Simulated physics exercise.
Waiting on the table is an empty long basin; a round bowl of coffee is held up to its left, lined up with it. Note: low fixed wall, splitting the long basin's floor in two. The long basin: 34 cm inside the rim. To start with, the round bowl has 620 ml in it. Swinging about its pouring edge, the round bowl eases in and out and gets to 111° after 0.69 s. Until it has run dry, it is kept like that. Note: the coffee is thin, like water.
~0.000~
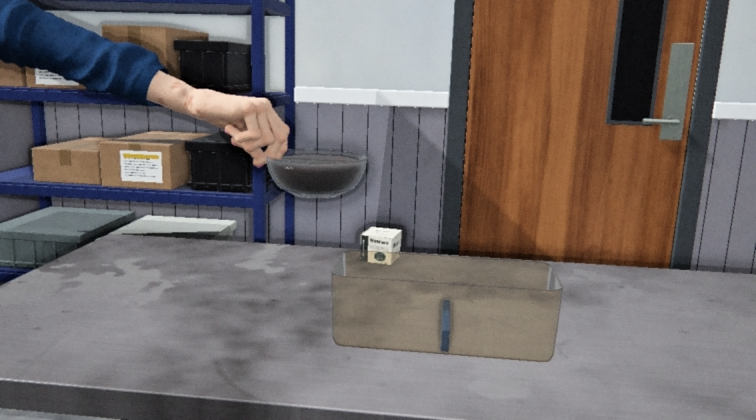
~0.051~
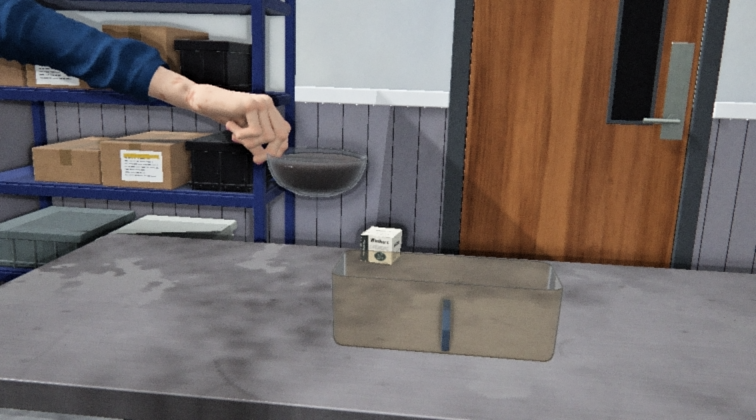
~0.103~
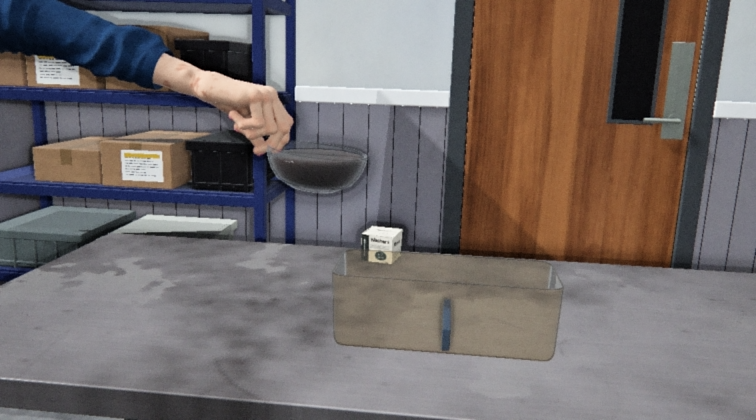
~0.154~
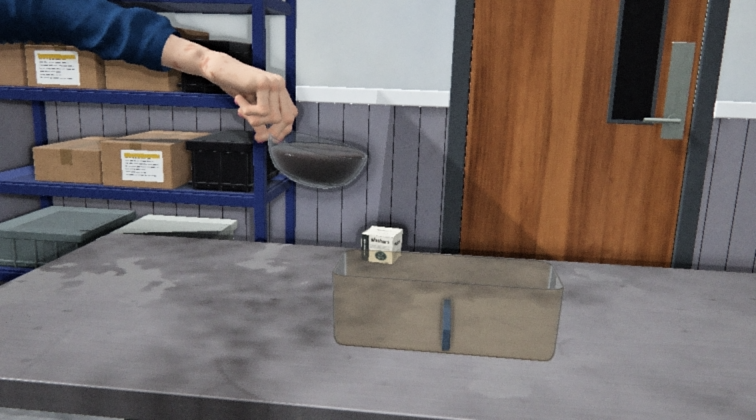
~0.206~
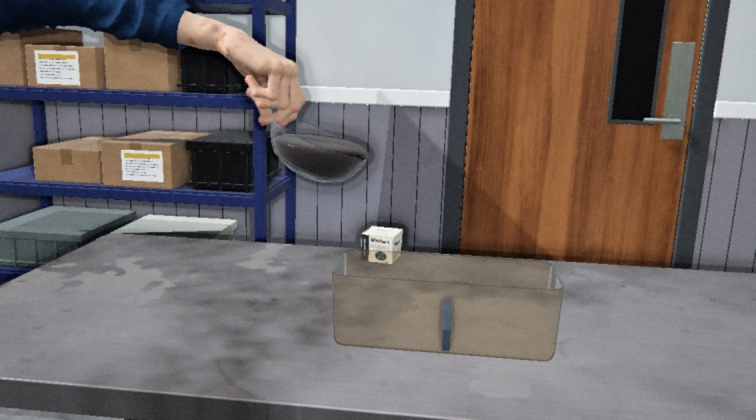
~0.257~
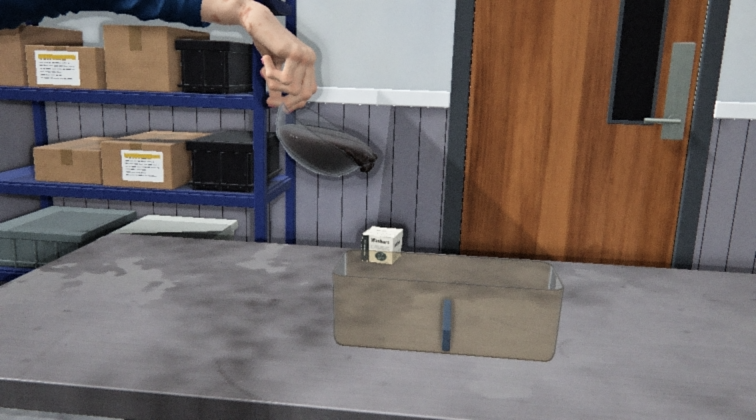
A hand in a dark blue sleeve holds a dark, translucent round bowl of coffee above the left side of a grey table, seen from the front and slightly above by a still camera. Below and to the right sits a long, clear brownish basin with a dark upright strip, a small white box behind it, and blue shelves of boxes and a wooden door beyond. The hand rises, tilting the bowl steadily down towards the right until the dark coffee gathers at its right rim.
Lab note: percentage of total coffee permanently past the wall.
Approx. 50 %.
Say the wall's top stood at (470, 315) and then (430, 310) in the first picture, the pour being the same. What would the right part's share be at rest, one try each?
First try about 10 %, second try about 70 %.
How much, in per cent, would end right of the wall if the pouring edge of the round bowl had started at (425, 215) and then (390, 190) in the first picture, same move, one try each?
Respectively 75 and 70 %.
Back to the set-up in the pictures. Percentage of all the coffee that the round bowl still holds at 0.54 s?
Some 8 per cent.
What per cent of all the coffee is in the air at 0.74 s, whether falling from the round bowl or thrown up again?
I'd put it at about 4 per cent of the liquid.
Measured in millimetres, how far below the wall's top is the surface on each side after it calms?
About 22 mm left, about 20 mm right.
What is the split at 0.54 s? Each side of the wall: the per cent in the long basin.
I'd say about 20 left and about 0 right.
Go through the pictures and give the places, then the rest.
In the first frame, it leans 0°; its right rim is at (365, 160); the coffee meets the walls at (272, 159) and (364, 164); the long basin's rim runs from (338, 263) to (556, 277); the wall's top is at (446, 315).
In the second frame, it leans 1°; its right rim is at (366, 159); the coffee meets the walls at (273, 158) and (364, 162).
In the third frame, it leans 6°; its right rim is at (366, 159); the coffee meets the walls at (273, 153) and (365, 159).
In the fourth frame, it leans 13°; its right rim is at (366, 159); the coffee meets the walls at (274, 146) and (366, 155).
In the fifth frame, it leans 23°; its right rim is at (365, 159); the coffee meets the walls at (276, 136) and (363, 152); 4 per cent is over the edge.
In the sixth frame, it leans 34°; its right rim is at (365, 159); the coffee meets the walls at (281, 126) and (358, 148); 9 per cent is over the edge.
By 0.54 s the tilt is 98° and 8 per cent is still to pour, 19 is left of the wall and 0 right of it.
By 0.74 s the tilt is 111° and 0 per cent is still to pour, 38 is left of the wall and 58 right of it.
By 0.96 s the tilt is 111° and 0 per cent is still to pour, 44 is left of the wall and 51 right of it.
By 1.19 s the tilt is 111° and 0 per cent is still to pour, 47 is left of the wall and 50 right of it.
At rest 47 per cent lies left of the wall, 50 right of it and 3 outside.
